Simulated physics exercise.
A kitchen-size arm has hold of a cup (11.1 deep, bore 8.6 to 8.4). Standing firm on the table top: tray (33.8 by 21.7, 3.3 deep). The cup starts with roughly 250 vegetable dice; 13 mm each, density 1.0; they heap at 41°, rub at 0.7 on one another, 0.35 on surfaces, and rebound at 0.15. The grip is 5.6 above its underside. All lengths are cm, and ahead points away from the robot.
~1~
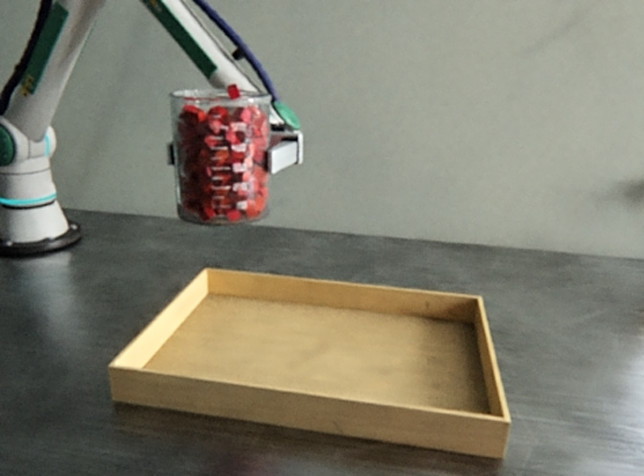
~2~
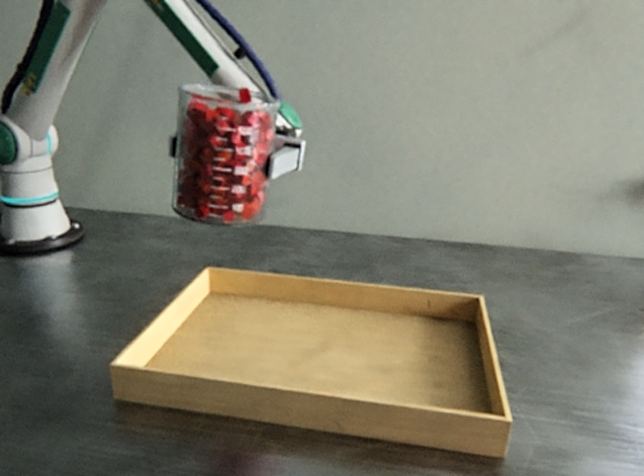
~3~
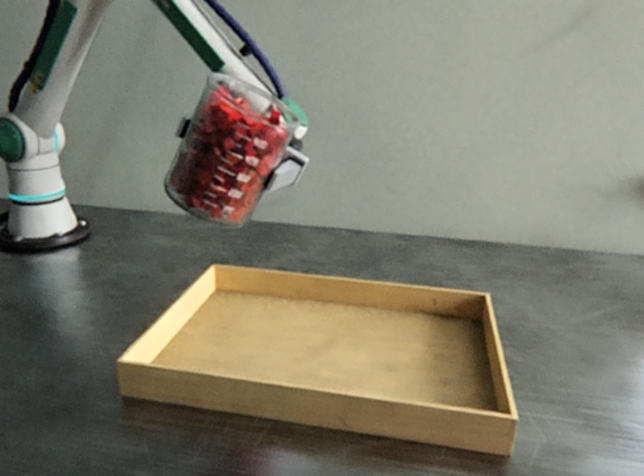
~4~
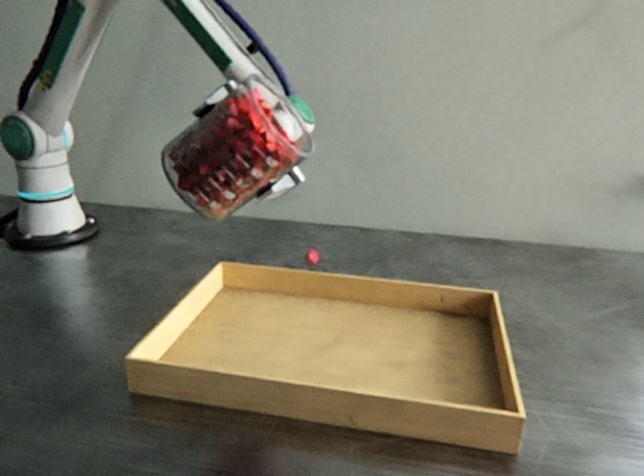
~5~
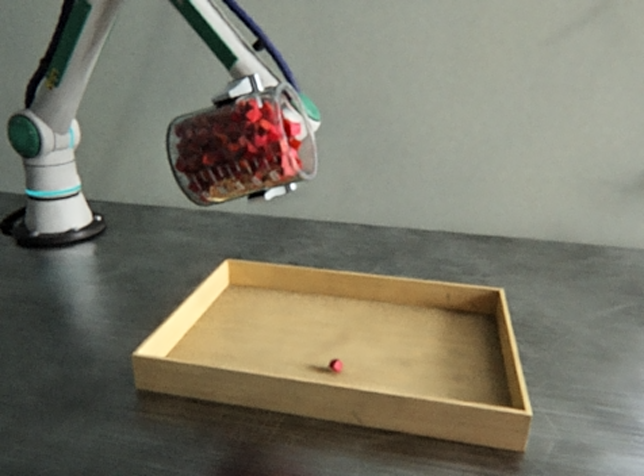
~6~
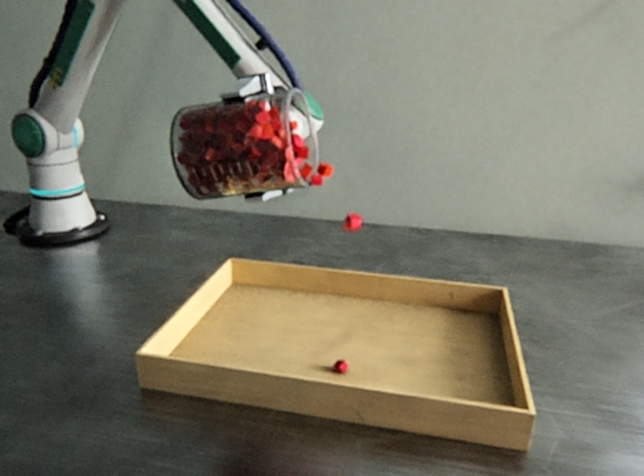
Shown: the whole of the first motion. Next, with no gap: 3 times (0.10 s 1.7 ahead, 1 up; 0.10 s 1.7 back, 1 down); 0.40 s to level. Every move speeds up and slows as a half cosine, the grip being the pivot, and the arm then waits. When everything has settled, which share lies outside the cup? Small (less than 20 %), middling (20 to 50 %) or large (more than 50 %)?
Answer: Middling; 20 to 50 % of the vegetable dice finish outside the cup.
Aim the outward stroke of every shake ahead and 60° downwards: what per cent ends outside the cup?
Some 5 per cent.
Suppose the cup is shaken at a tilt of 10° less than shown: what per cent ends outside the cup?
About 20 per cent.
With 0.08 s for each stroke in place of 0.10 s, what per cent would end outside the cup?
In that case some 40 per cent.
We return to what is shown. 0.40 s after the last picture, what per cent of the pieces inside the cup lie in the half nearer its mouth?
Roughly 50 per cent.
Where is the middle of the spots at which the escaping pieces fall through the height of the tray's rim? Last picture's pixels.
Near (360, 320).
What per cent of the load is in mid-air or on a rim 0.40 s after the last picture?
Roughly 8 per cent.
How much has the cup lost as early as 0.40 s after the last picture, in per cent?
About 20 per cent by then.
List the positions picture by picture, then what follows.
The first frame shows cup middle at (223, 157), level; upper third of the load around (222, 129), from x 185 to 260, top at y 90; 248 in the cup.
The second frame shows cup middle at (225, 156), tilted 8° forward; upper third of the load around (224, 127), from x 185 to 265, top at y 95.
The third frame shows cup middle at (230, 153), tilted 27° forward; upper third of the load around (235, 129), from x 175 to 280, top at y 95; 247 in the cup, 1 in flight or on a rim.
The fourth frame shows cup middle at (237, 151), tilted 52° forward; upper third of the load around (245, 129), from x 175 to 310, top at y 95; 247 in the cup, 1 in flight or on a rim.
The fifth frame shows cup middle at (243, 148), tilted 71° forward; upper third of the load around (243, 126), from x 180 to 335, top at y 110; 247 in the cup, 1 in the tray.
The sixth frame shows cup middle at (246, 147), tilted 79° forward; upper third of the load around (240, 126), from x 185 to 355, top at y 110; 245 in the cup, 1 in the tray, 2 in flight or on a rim.
Then, 0.40 s later, tilted 79° forward, highest piece 23 above the table; 202 in the cup, 26 in the tray, 20 in flight or on a rim.
Then, 0.80 s later, tilted 40° forward, highest piece 24 above the table; 169 in the cup, 78 in the tray, 1 in flight or on a rim.
Then, 1.20 s later, level, highest piece 25 above the table; 168 in the cup, 80 in the tray.
Then, 2.25 s later, level, highest piece 25 above the table; 168 in the cup, 80 in the tray.
At rest, 168 in the cup, 80 in the tray. That is 32 % outside the cup.
